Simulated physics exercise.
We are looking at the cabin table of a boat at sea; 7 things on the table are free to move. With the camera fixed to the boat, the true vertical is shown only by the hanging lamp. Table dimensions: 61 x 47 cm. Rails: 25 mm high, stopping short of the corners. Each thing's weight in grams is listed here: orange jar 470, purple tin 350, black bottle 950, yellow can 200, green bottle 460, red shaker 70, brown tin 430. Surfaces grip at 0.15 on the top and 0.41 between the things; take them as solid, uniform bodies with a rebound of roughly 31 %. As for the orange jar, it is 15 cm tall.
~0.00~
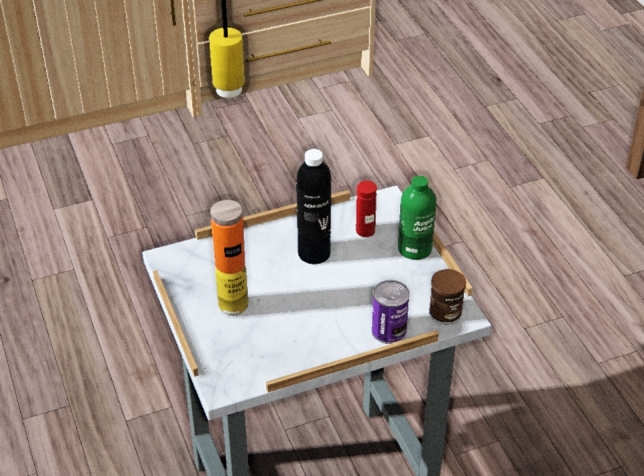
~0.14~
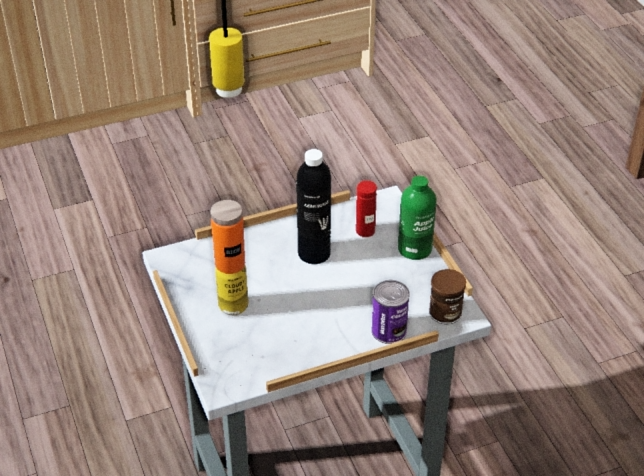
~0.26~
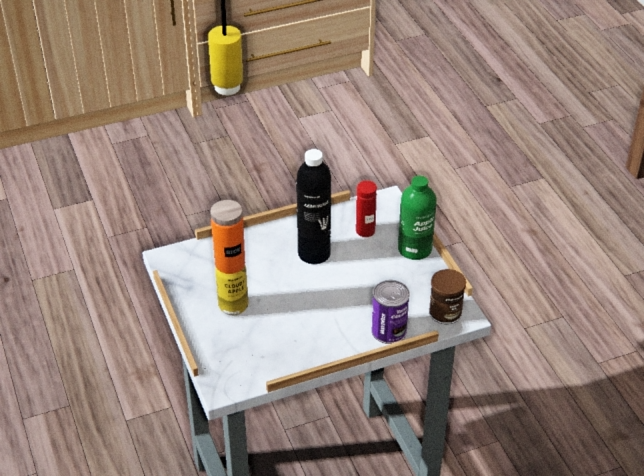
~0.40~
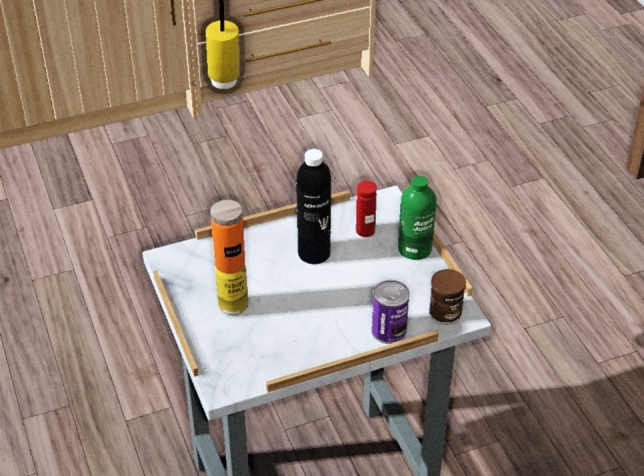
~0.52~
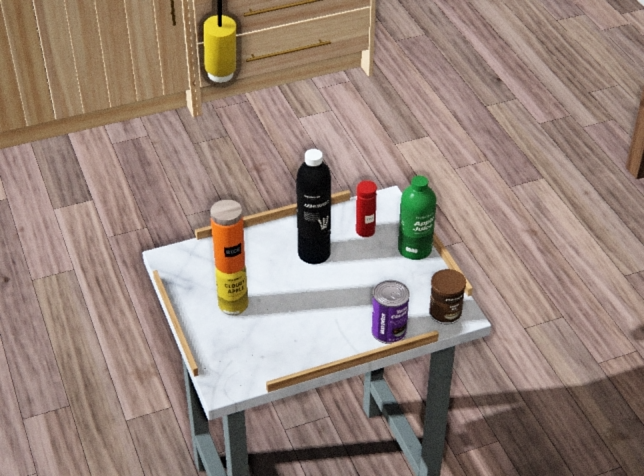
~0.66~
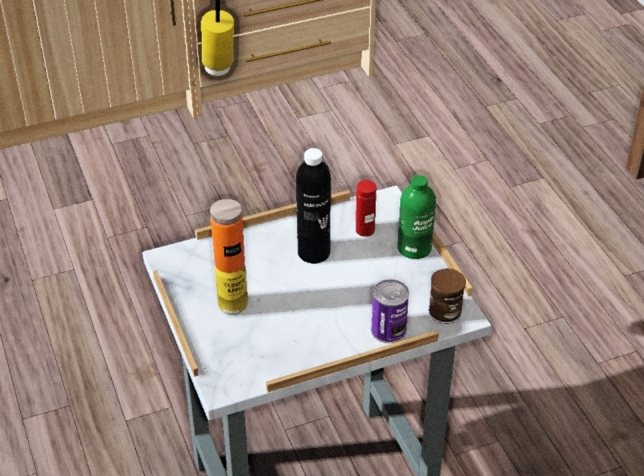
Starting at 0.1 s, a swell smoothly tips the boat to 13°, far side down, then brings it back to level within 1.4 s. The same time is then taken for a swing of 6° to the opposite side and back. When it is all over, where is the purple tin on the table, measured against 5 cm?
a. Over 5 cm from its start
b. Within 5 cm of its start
Over 5 cm from its start.
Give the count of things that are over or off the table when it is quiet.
The answer is 0.
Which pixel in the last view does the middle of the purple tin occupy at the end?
You'll find it at about (364, 268).
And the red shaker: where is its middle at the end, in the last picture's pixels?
Around (352, 187).
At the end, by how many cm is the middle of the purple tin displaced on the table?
Net distance near 14 cm.
After 0.96 s, floor tilted 11°, far side down; purple tin slid 5 cm near (381, 297); orange jar slid 5 cm; black bottle slid 5 cm.
After 1.06 s, floor tilted 9°, far side down; purple tin slid 7 cm near (376, 289); orange jar slid 7 cm; black bottle slid 7 cm.
After 1.26 s, floor tilted 3°, far side down; purple tin slid 12 cm near (367, 273); black bottle tipped 5° from how it sat; orange jar slid 12 cm.
At rest (3.4 s), not toppled but over 5 cm from the start, orange jar, purple tin, black bottle, yellow can, green bottle, red shaker and brown tin. Seen from the same camera at the end, purple tin near (364, 268).
